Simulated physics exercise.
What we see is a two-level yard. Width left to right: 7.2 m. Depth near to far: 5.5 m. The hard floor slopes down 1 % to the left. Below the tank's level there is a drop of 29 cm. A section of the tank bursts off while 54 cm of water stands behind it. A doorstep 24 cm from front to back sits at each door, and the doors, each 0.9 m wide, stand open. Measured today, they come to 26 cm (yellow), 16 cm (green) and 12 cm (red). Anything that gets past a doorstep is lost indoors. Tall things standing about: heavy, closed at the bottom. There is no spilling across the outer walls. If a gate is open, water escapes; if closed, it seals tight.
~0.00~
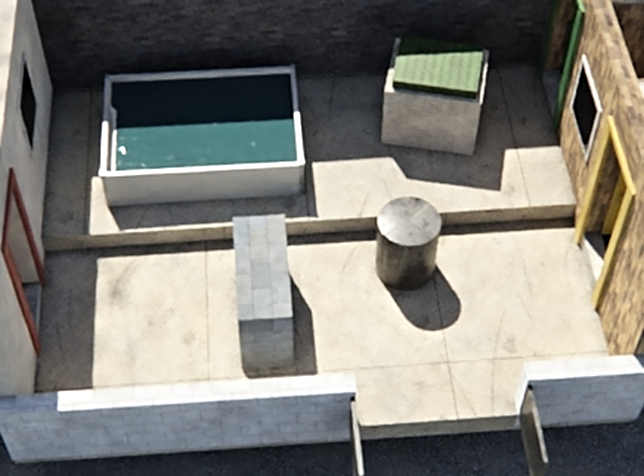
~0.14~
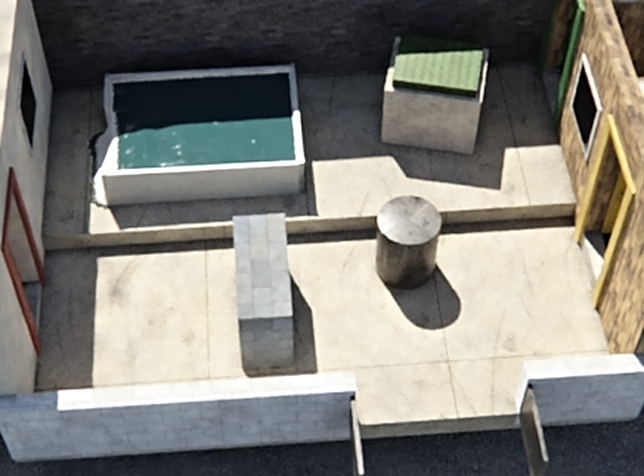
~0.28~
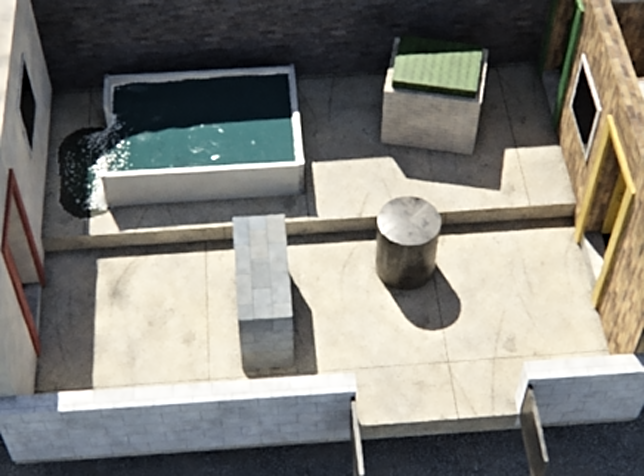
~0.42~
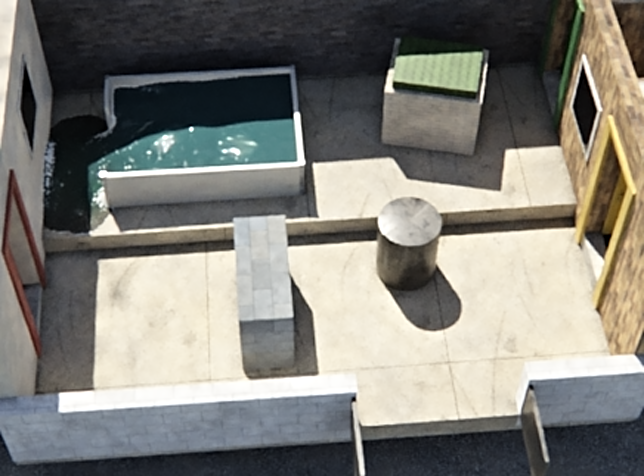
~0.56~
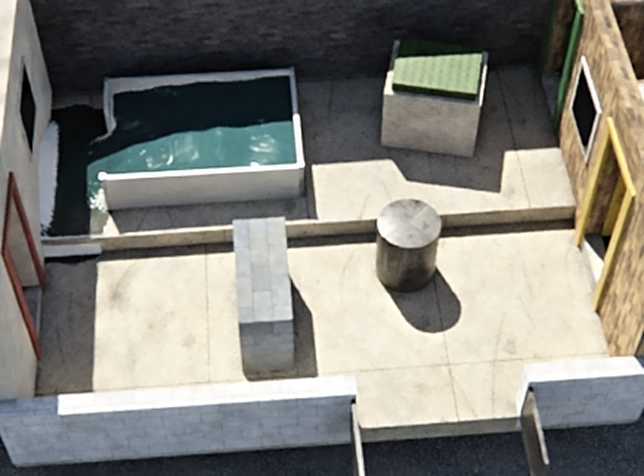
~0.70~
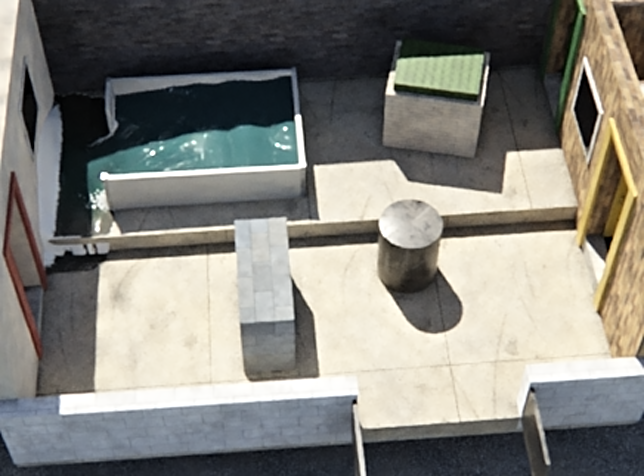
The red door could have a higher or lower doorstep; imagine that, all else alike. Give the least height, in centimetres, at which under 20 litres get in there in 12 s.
7.5 cm.
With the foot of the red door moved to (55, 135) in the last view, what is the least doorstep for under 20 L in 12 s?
You'd want it roughly 27 cm high.
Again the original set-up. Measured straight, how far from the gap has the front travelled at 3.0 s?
Roughly 4.8 m.
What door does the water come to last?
The yellow door.
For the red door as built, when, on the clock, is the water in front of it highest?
2.2 s.
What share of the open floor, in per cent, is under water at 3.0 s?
Wet: Close to 35 %.
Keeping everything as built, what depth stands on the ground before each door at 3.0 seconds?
Yellow door: 0 cm; green door: 0 cm; red door: 10 cm.
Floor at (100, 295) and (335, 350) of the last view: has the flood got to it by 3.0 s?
Well, the first is soaked and the second bone-dry.
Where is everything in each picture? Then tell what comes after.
Still water, 54 cm deep, in the tank at (202, 123); the red door at (25, 269) is dry, in the first frame.
The front is at (96, 155), 0.2 m from the gap at (111, 160); 0.2 m2 of floor is wet, 54 cm left at the back, in the second frame.
The gap is at (111, 161), the front 0.7 m out at (64, 171); the back of the tank holds 54 cm, in the third frame.
The front is at (44, 217), 0.9 m from the gap at (112, 163); 1.5 m2 of floor is wet, 54 cm left at the back, in the fourth frame.
Water pours out at (111, 165) and has run 1.1 m, to (46, 256); about 11 cm deep outside, 54 cm at the back, in the fifth frame.
The gap is at (113, 165), the front 1.2 m out at (55, 100); the back of the tank holds 54 cm; the red door at (27, 273), 2.4 m from the gap, is still 0.8 m from the nearest water, in the sixth frame.
After 1.4 s water covers 15 % of the floor, deepest (44 cm) near (61, 181); 10 cm at the red door, 0 litres in over its 12 cm doorstep.
After 3.0 s water covers 35 % of the floor, deepest (36 cm) near (55, 97); 10 cm at the red door, 0 litres in over its 12 cm doorstep.
After 12.0 s water covers 90 % of the floor, deepest (14 cm) near (34, 435); 9 cm at the red door, 0 litres in over its 12 cm doorstep.
At the red door as built, the water arrived by 1.1 s and peaked near 12 cm at 2.2 s.
Run again over the same 12 s with other heights there, 33 litres in over 6.5 cm, 6 litres over 9 cm. The limit of 20 litres is kept from about 7.5 cm up.
